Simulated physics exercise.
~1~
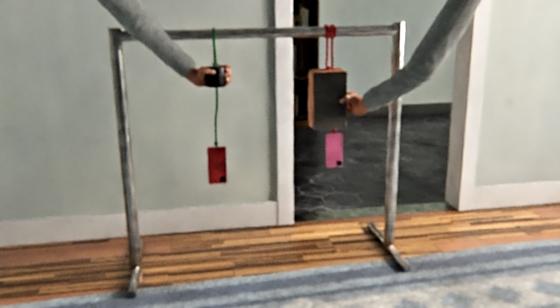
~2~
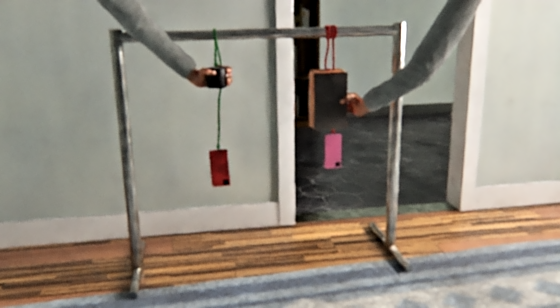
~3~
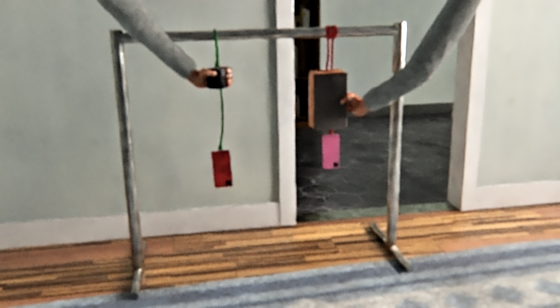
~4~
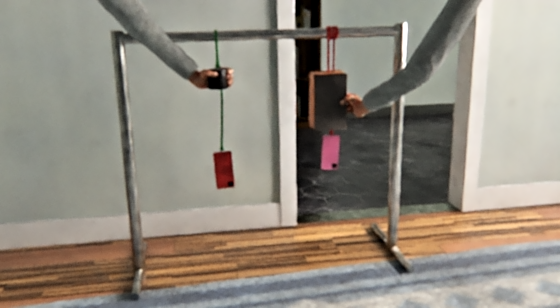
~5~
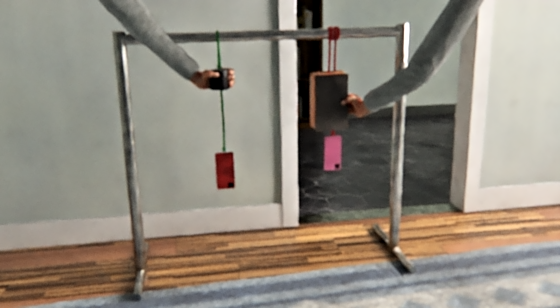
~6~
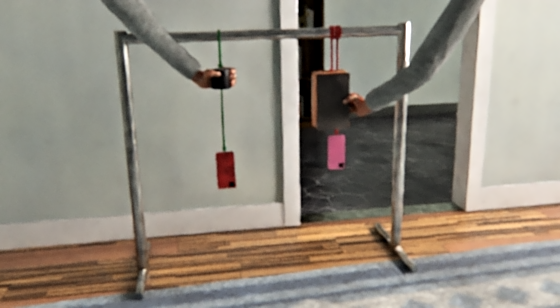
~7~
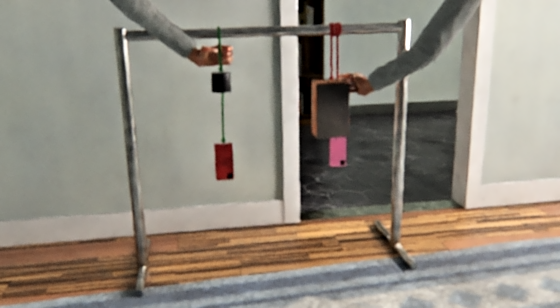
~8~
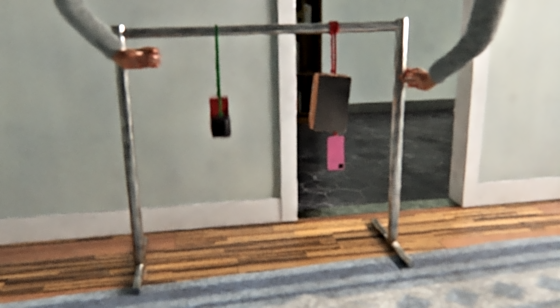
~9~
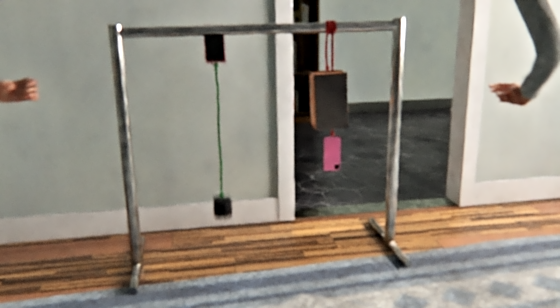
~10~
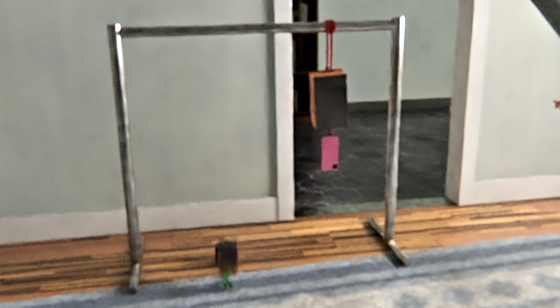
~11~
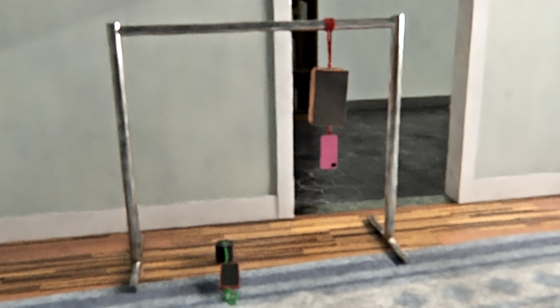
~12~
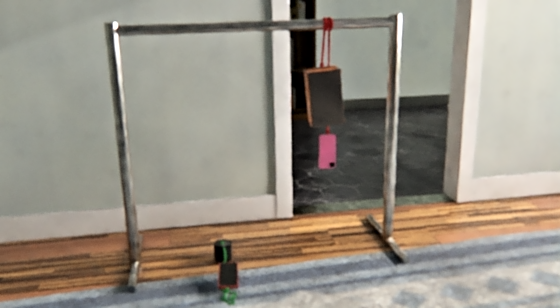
Two grey-sleeved arms reach in from either side of a metal frame standing indoors on a wooden floor beside a blue-grey rug, seen from the front. The left hand holds a small black block on a green cord with a red phone dangling below, while the right hand steadies a larger dark, orange-edged case on a red cord above a pink phone. Both hands let go and withdraw. The black block drops as the red phone rises to the bar, then both end up on the floor with the green cord. The orange-edged case and pink phone stay hanging.
